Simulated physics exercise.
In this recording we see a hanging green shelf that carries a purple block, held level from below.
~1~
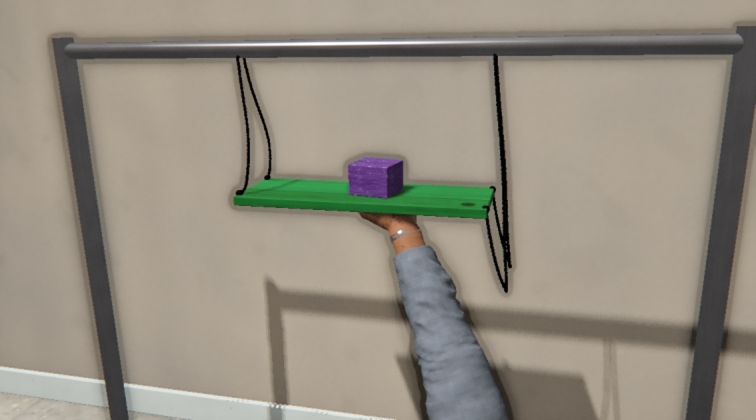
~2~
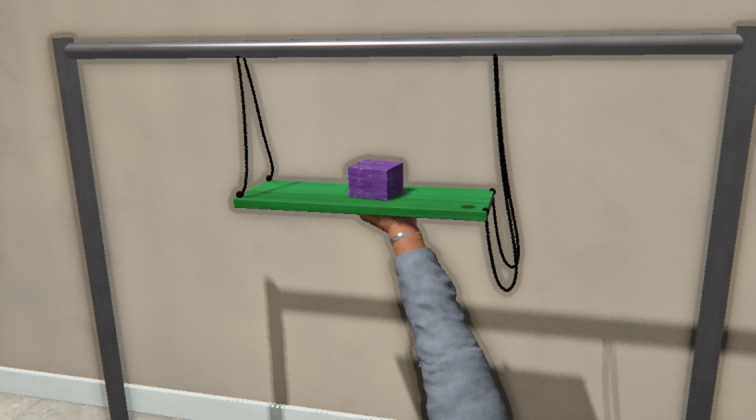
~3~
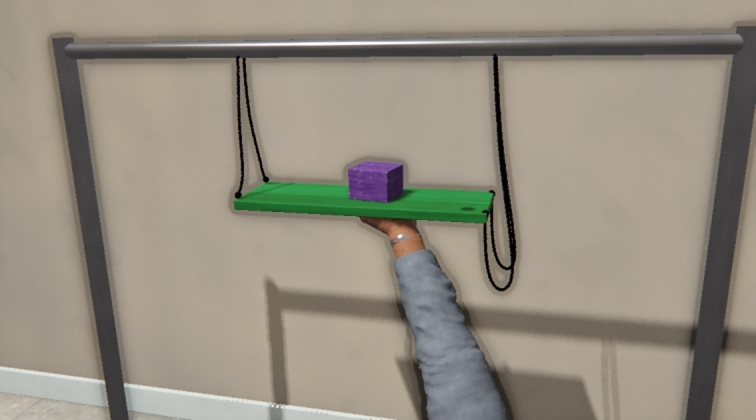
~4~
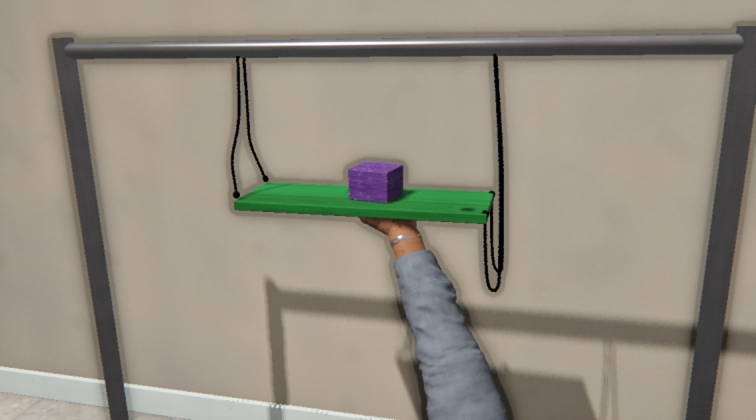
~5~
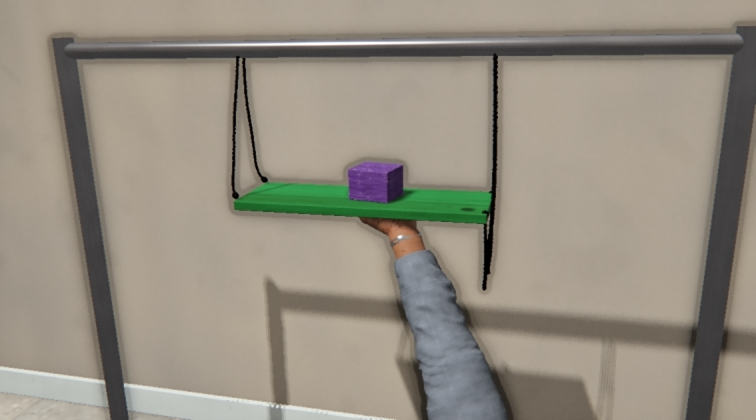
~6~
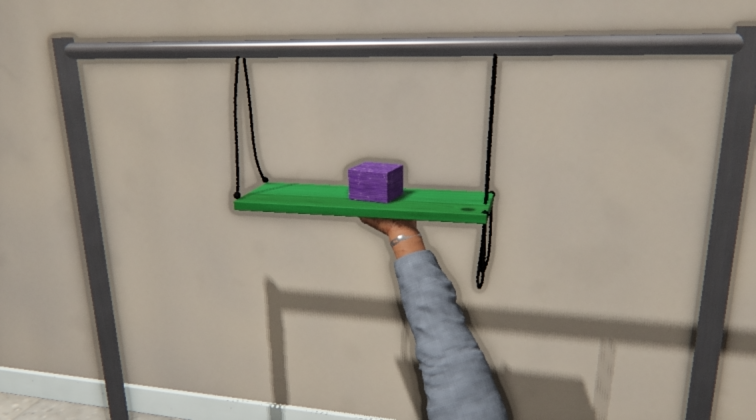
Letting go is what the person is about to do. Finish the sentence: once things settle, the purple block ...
... has gone over the right end.
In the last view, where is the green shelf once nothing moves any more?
Resting point: Around (339, 273).
Then, 0.60 s after the last picture, board tipped 35° down to the right; block falling near (497, 378).
Then, 1.22 s after the last picture, board tipped 43° down to the right; block on the floor.
At rest, board tipped 41° down to the right; block on the floor. The purple block tumbles from the right end.
